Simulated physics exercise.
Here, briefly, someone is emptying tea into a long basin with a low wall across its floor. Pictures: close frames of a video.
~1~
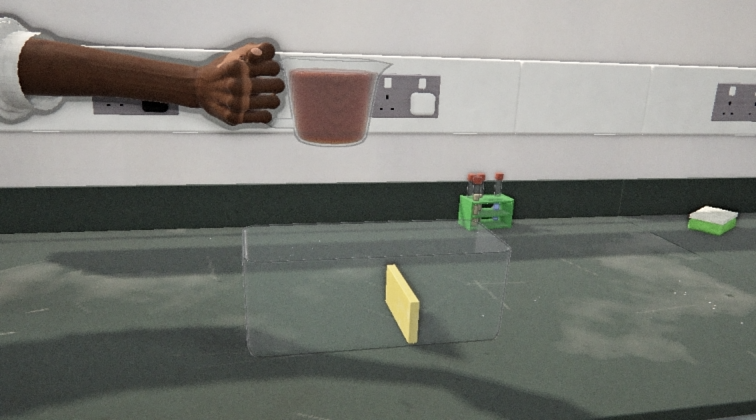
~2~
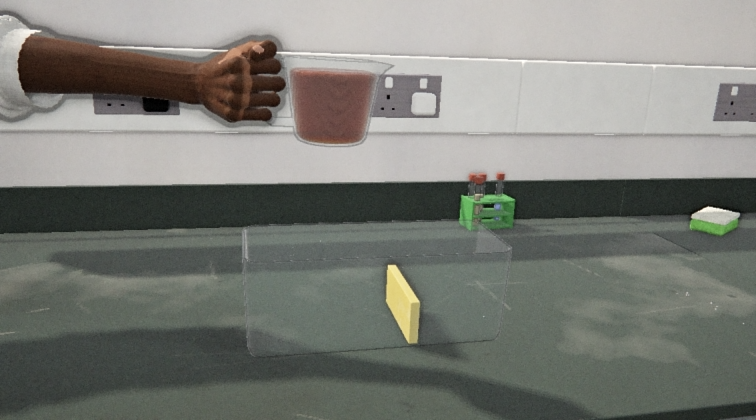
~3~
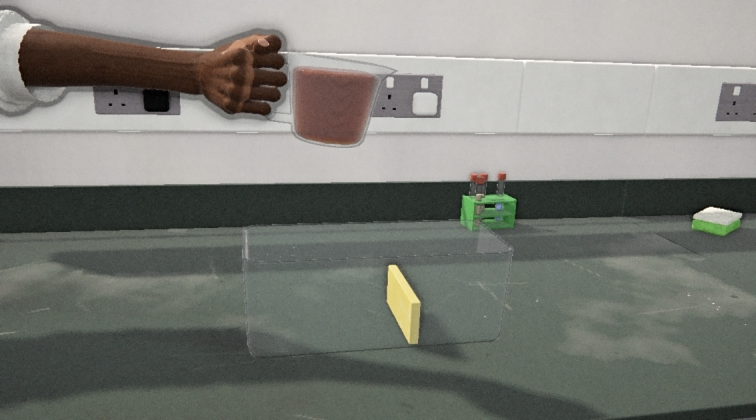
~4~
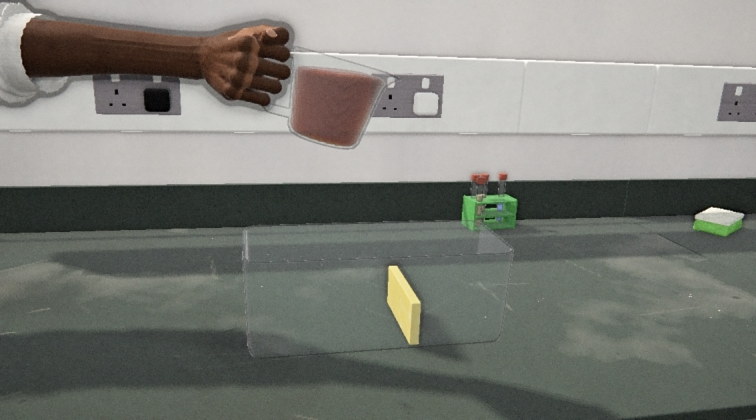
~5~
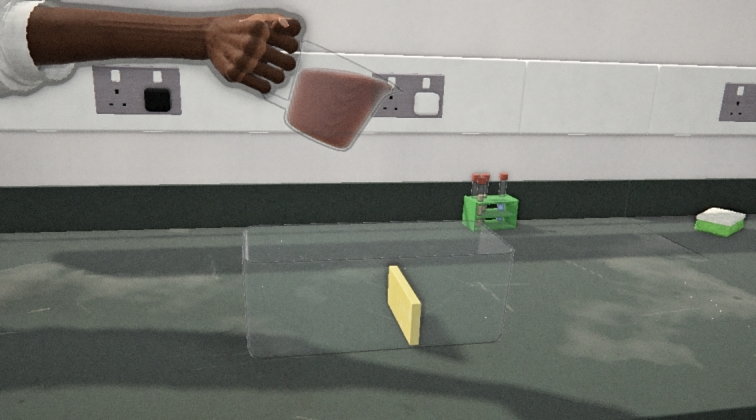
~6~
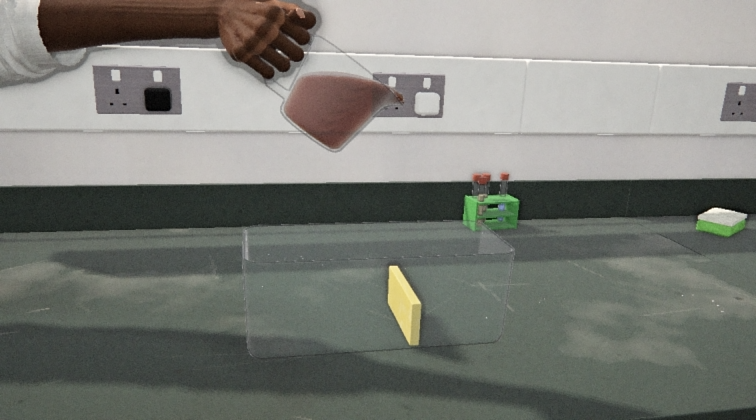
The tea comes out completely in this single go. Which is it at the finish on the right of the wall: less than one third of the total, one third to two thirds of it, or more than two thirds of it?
At the finish the right of the wall has more than two thirds of the total.
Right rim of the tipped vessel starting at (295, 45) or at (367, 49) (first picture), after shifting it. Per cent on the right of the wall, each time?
First place gives some 5 %, second place some 35 %.
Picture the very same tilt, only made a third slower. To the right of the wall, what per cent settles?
Roughly 85 percent.
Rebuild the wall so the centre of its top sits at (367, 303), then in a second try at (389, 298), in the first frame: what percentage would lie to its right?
It would come to roughly 80 per cent the first time and roughly 80 per cent the second.
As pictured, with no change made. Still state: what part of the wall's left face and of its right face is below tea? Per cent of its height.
10 per cent left, 50 per cent right.
A moment on, the tilt is 101° and 35 per cent is still to pour, 0 is left of the wall and 24 right of it.
Next, the tilt is 107° and 4 per cent is still to pour, 10 is left of the wall and 72 right of it.
Then the tilt is 107° and 0 per cent is still to pour, 18 is left of the wall and 77 right of it.
Later the tilt is 107° and 0 per cent is still to pour, 20 is left of the wall and 77 right of it.
At rest 20 per cent lies left of the wall, 77 right of it and 3 outside.
